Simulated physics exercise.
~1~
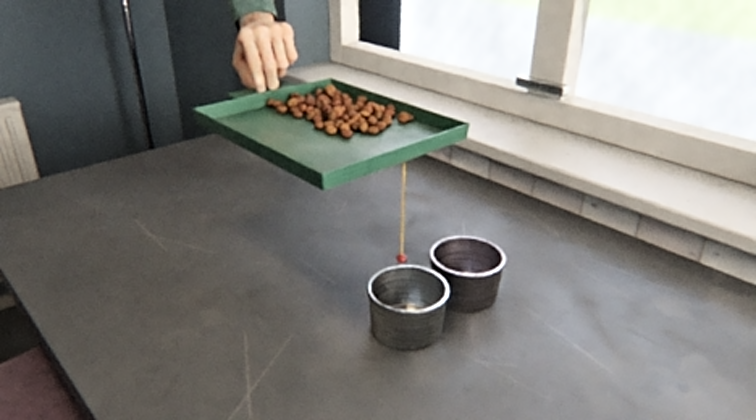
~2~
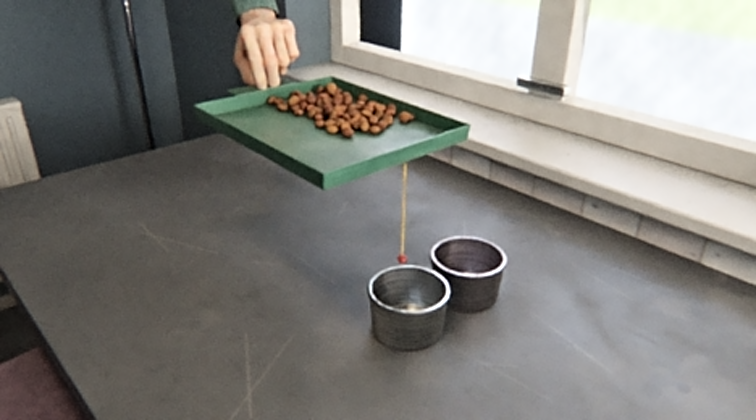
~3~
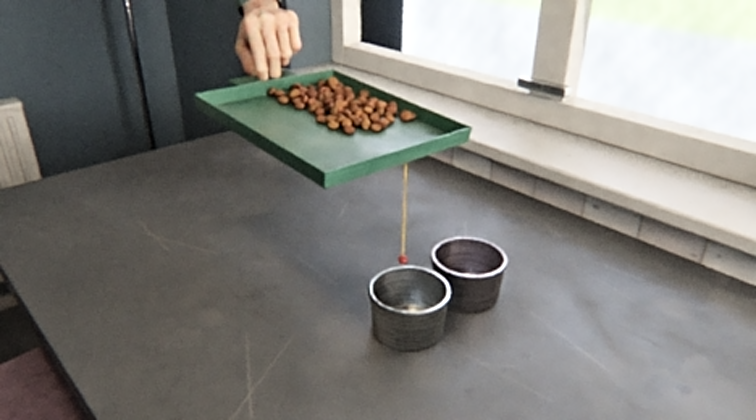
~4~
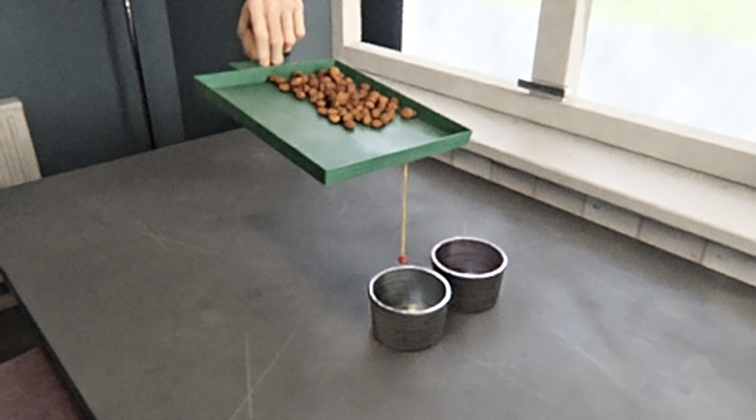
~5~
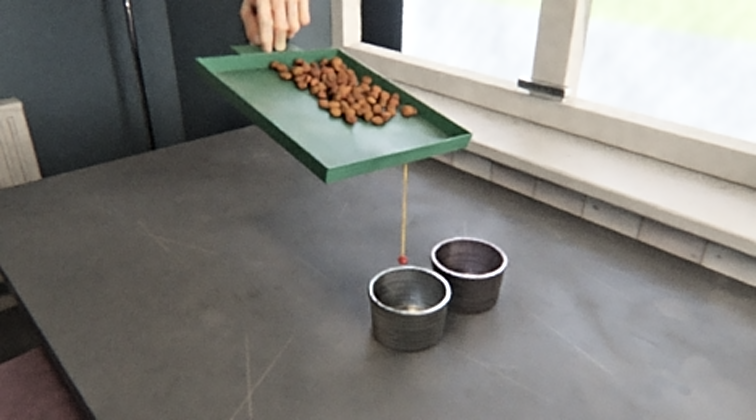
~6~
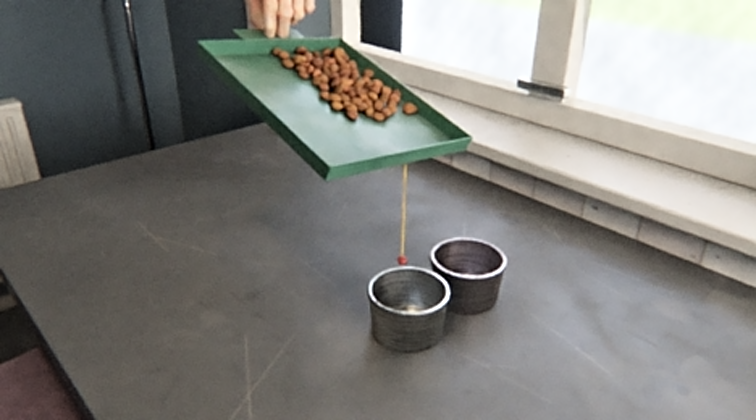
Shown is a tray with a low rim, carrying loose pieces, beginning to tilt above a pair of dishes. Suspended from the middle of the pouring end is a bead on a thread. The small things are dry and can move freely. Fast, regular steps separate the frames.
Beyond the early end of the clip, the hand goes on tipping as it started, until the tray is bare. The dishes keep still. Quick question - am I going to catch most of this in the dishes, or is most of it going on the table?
You'll catch most of it in the dishes.
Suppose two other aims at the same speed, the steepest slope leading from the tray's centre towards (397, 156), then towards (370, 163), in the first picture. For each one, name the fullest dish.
1: The dish to the right. 2: The dish to the left.
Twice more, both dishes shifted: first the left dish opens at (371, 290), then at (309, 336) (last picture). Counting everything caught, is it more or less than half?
Result, first place: Not as much as half; second place: Not as much as half.
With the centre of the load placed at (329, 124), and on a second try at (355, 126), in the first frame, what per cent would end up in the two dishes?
It's 70 percent the first time and 70 percent the second.
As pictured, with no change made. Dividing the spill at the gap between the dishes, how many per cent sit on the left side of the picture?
Around 20 per cent, I reckon.
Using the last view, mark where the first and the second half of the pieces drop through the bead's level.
Early-half point (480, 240); late-half point (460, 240).
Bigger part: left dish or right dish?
Observation: The greater share ends in the dish at the right.
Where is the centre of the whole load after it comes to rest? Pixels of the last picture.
About pixel (468, 287).
Just after the last frame, tray tipped steeply; almost all on the tray; about a tenth in the air.
A moment on, tray tipped past a quarter turn; about a tenth on the tray; roughly half in the right dish; roughly a quarter outside both; about a tenth in the air.
Further on, tray tipped past a quarter turn; just a few in the left dish; roughly two thirds in the right dish; roughly a third outside both.
When it is over, tray tipped past a quarter turn; just a few in the left dish; roughly two thirds in the right dish; roughly a third outside both.
